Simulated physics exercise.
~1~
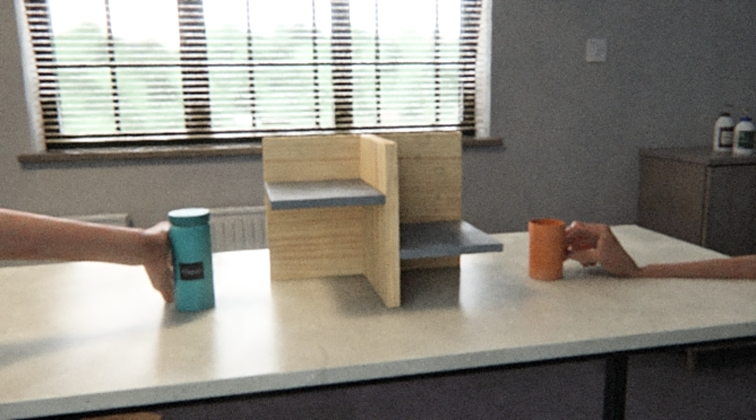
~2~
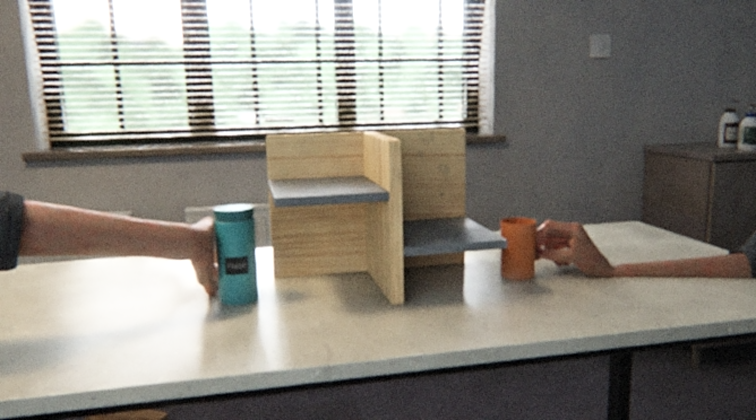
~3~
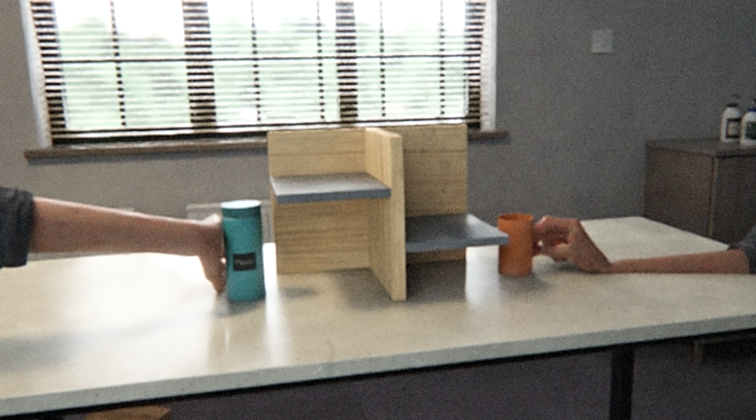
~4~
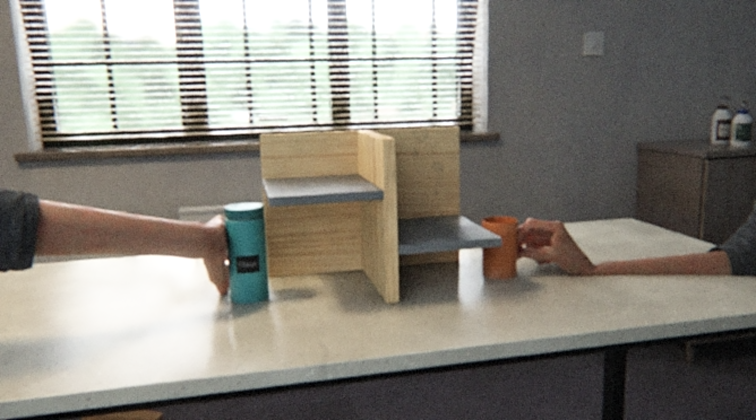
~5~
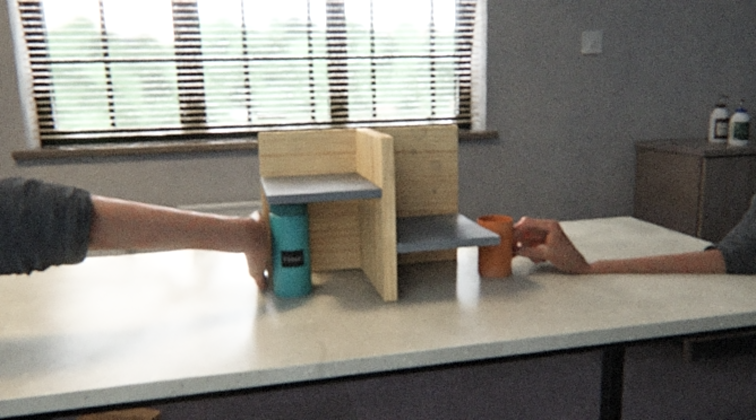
On a table by a window, hands sliding a turquoise jar partly under a shelf and an orange beaker up to its edge.
